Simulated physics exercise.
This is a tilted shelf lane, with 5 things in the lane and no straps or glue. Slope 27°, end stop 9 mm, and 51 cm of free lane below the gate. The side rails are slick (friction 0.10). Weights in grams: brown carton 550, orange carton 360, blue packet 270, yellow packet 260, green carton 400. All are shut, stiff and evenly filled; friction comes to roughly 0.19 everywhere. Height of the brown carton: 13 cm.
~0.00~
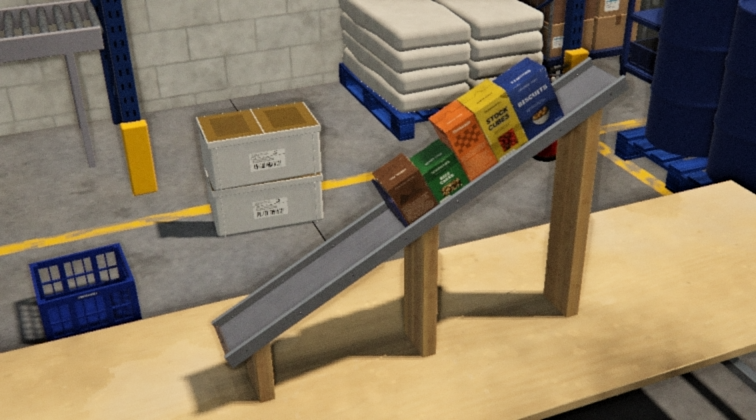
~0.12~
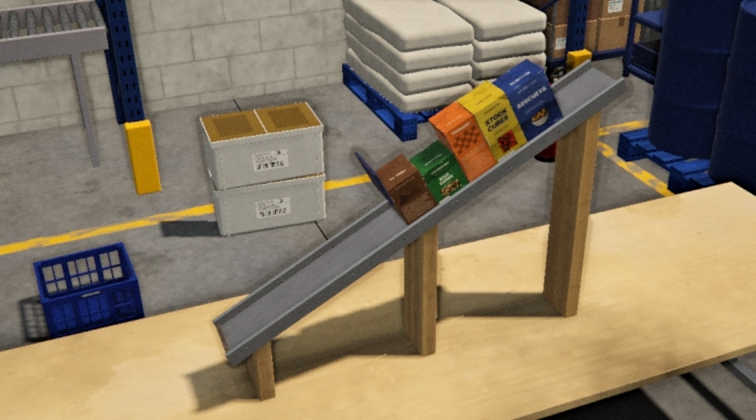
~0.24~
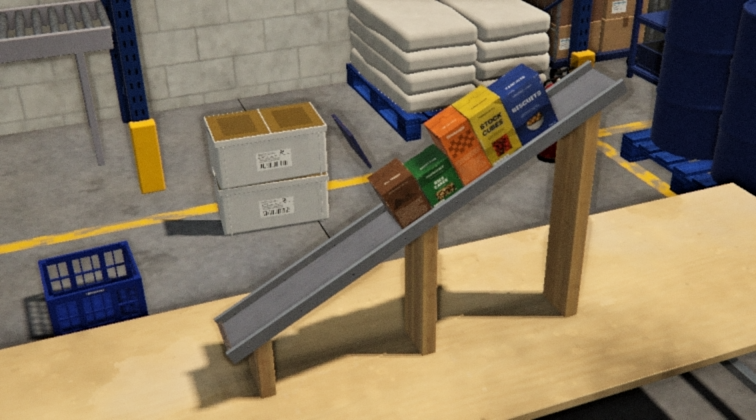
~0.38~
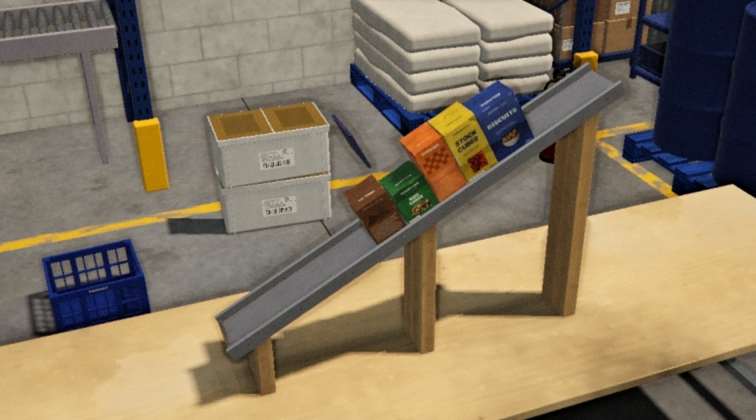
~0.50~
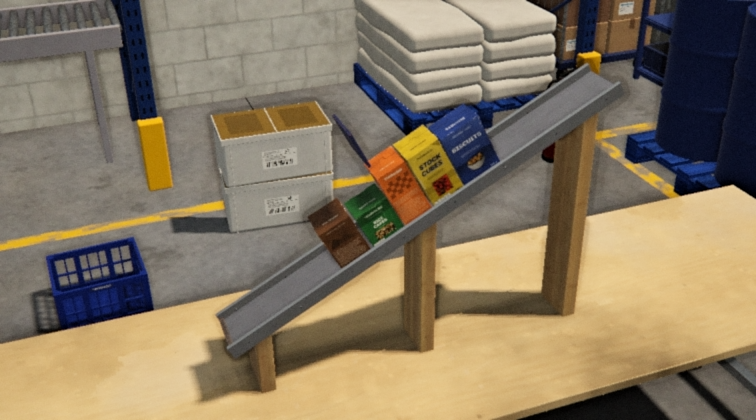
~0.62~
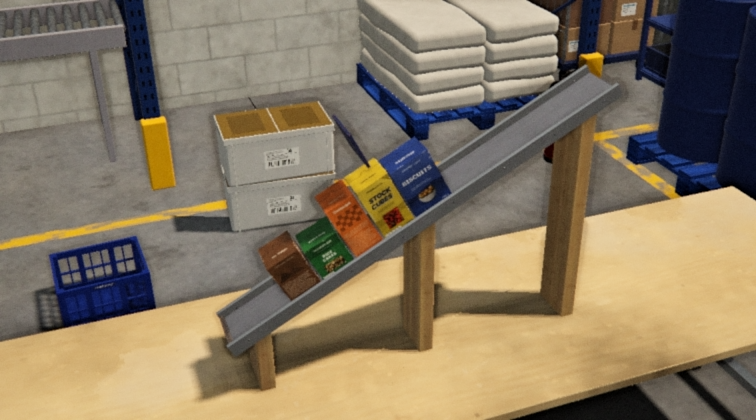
In a warehouse, five colourful packages sit on a tilted metal lane, then slide down leftward together.
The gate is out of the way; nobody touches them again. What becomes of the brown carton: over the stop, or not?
The brown carton goes over the stop.
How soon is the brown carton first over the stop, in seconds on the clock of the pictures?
Near 0.9 s.
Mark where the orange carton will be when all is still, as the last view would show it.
At about (251, 283).
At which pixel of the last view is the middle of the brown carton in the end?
Near (203, 370).
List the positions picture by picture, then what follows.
The first frame shows gate shut; brown carton (406, 190); orange carton (464, 142).
The second frame shows yellow packet (493, 123); green carton (439, 172).
The third frame shows leader 49 cm from the stop; orange carton (459, 147); blue packet (522, 105).
The fourth frame shows leader 42 cm from the stop; brown carton (375, 211); yellow packet (464, 143).
The fifth frame shows leader 32 cm from the stop; brown carton (340, 234); orange carton (399, 187).
The sixth frame shows leader 17 cm from the stop; brown carton (290, 267); yellow packet (380, 199).
Around 0.72 s, leader 2 cm from the stop; brown carton near (238, 301).
Around 0.82 s, brown carton tipped 27° against what carries it near (218, 309); blue packet tipped 35° against what carries it; yellow packet tipped 30° against what carries it.
Around 1.02 s, brown carton now over the stop; blue packet tipped 52° against what carries it.
Around 1.12 s, blue packet on its side.
Finally (1.7 s), over the stop, brown carton; on their side or leaning hard in the lane, blue packet; the other 3 in the lane. In the last view, brown carton near (203, 370).
